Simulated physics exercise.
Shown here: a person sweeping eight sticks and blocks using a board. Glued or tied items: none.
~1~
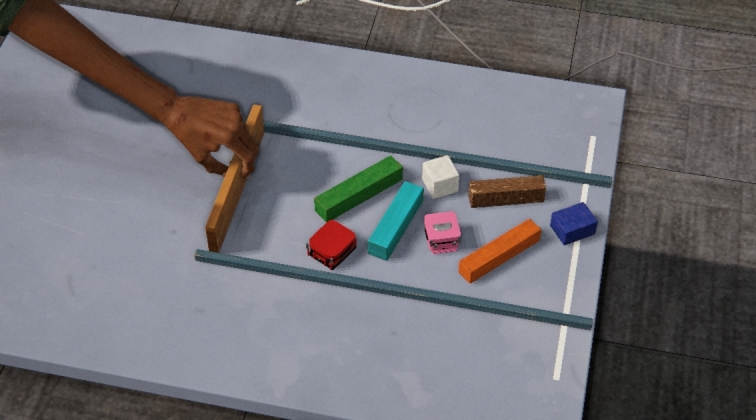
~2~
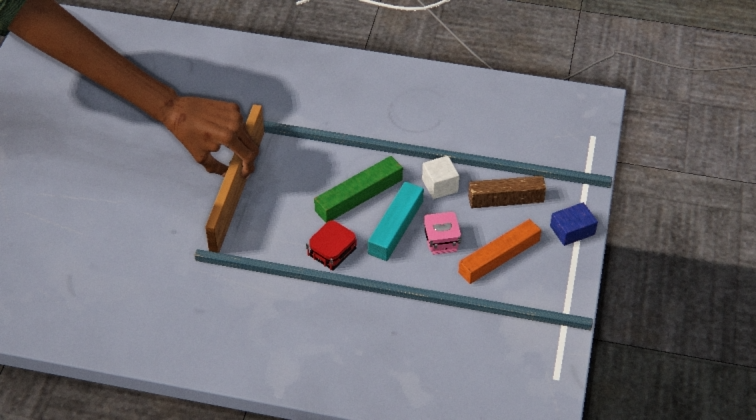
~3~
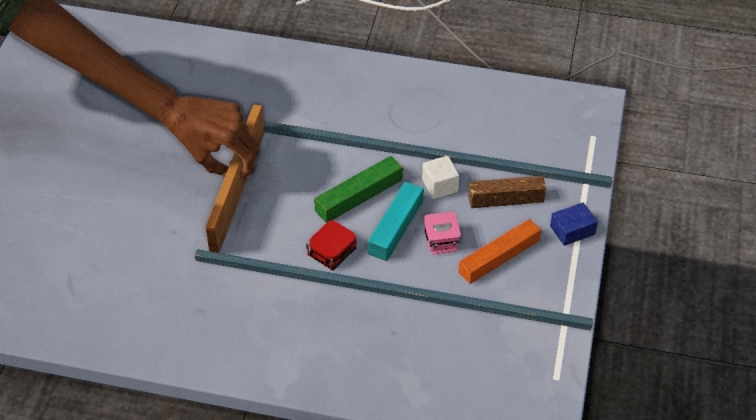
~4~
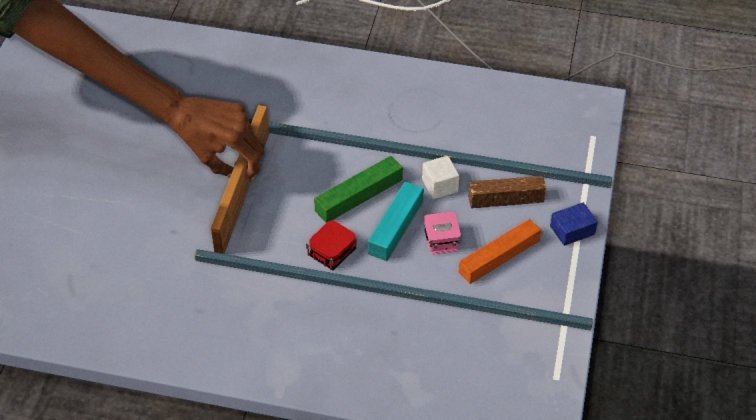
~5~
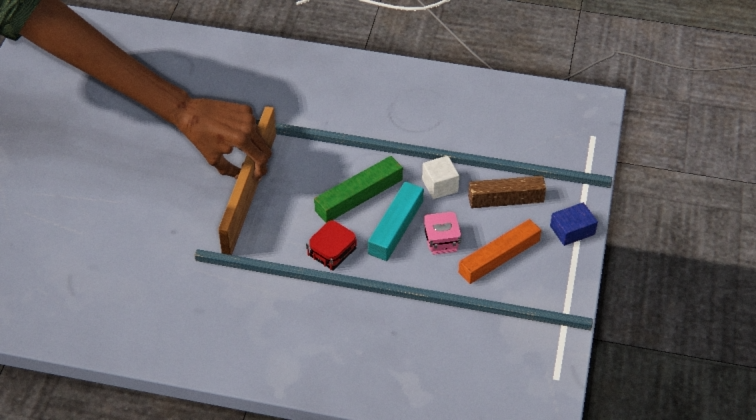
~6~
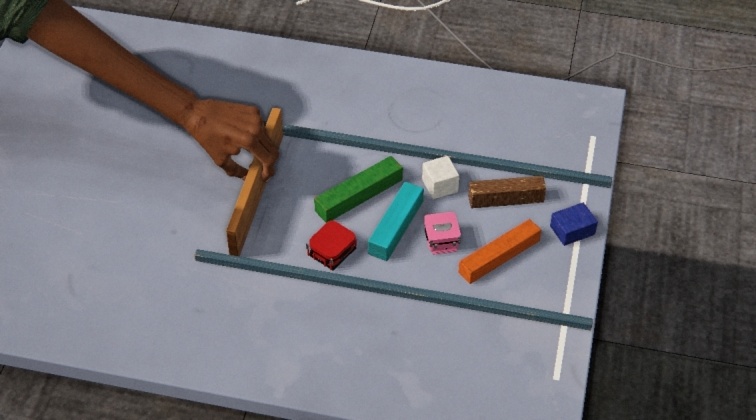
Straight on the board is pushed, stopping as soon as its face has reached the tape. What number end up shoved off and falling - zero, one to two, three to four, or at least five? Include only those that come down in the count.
The count is at least five.
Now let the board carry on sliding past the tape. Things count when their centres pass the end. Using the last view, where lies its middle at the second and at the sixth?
The first puts it near (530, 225), the next near (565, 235).
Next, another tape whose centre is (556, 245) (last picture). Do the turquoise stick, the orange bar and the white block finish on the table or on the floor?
Turquoise stick: Stays in place; orange bar: Goes down; white block: Stays in place.
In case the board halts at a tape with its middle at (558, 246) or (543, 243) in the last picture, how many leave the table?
The counts would come to 4 and 4.
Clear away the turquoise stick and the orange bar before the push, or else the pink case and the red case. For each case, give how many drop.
That gives 4 for the first pair taken away and 5 for the second.
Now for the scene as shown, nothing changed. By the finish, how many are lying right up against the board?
It's touching 2 at the end.
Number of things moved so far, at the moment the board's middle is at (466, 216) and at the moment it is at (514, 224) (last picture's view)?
7, then 8.
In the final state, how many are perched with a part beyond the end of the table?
The tally is 1.
Early on, none off yet; blue block at rest near (574, 224); orange bar at rest near (500, 251); brown bar at rest near (507, 192).
Finally, the number that fall off is five or more; lost, turquoise stick, white block, pink case, brown bar, orange bar and blue block.
